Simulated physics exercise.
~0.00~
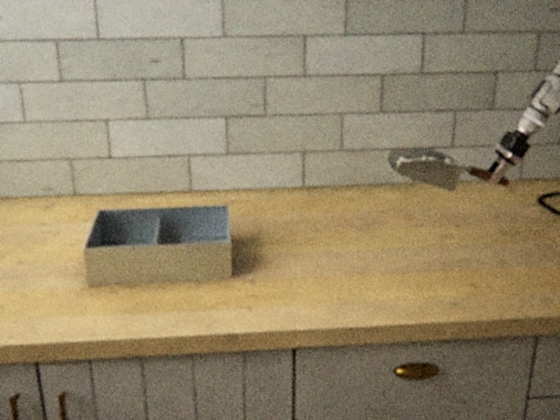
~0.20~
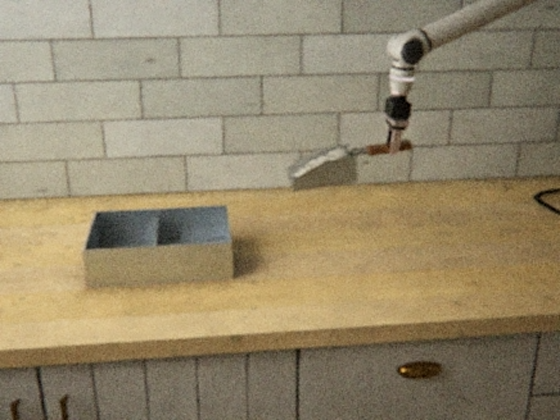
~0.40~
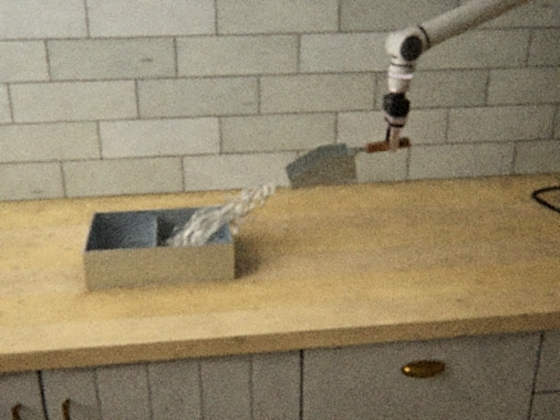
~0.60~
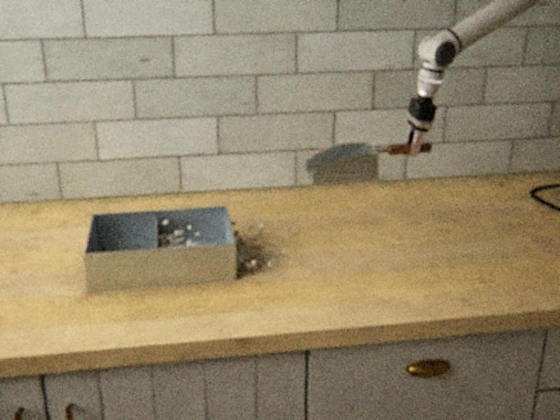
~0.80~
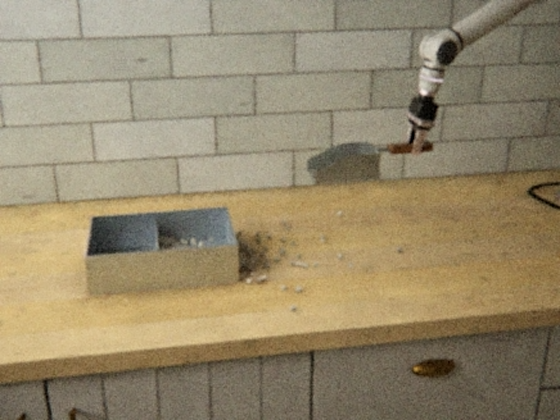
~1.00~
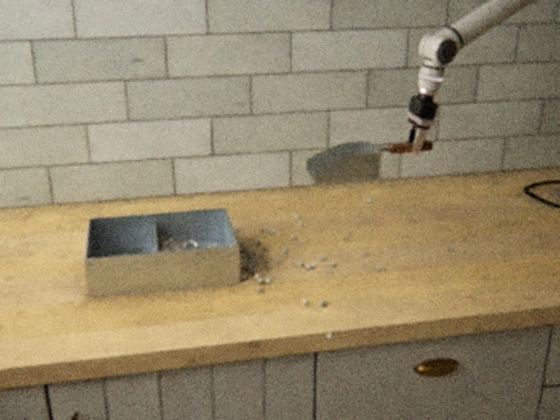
A robot arm swings a scoop left and tips grey beads towards a divided box, many landing inside, others scattering across the worktop.
